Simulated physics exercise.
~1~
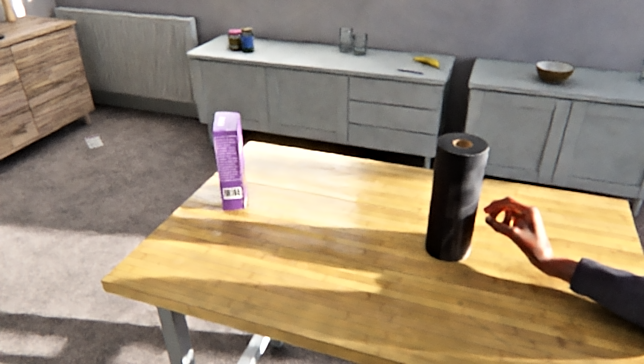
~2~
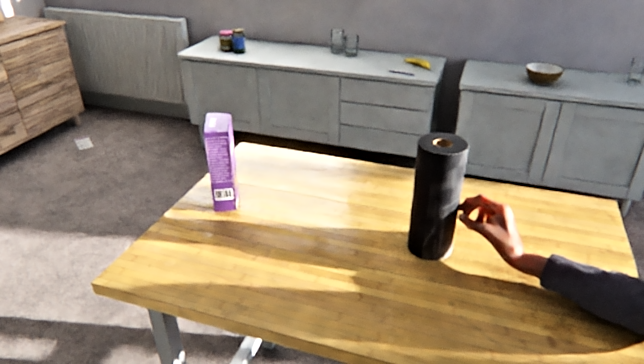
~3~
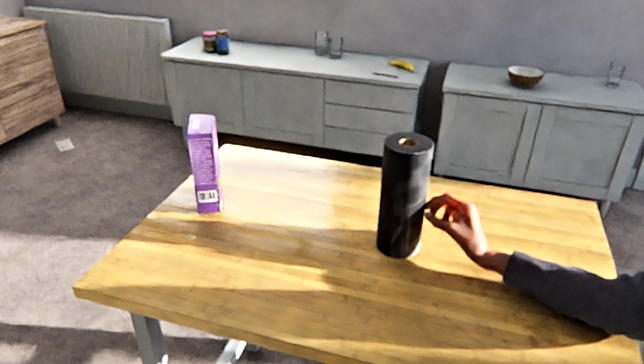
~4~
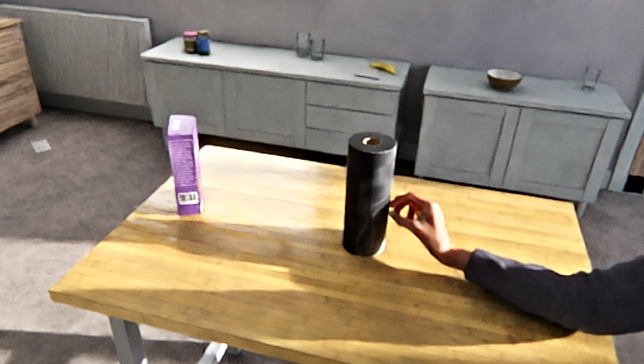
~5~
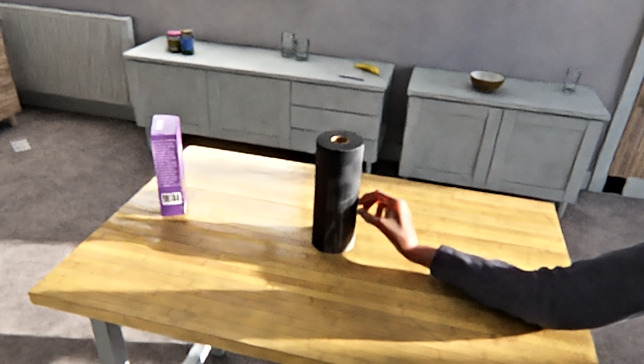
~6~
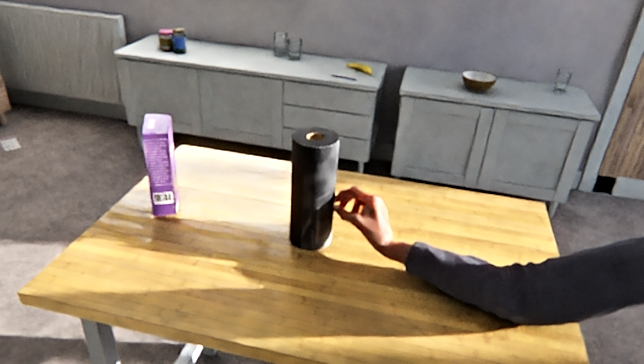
A hand slides an upright black roll left across a wooden table toward a purple packet.
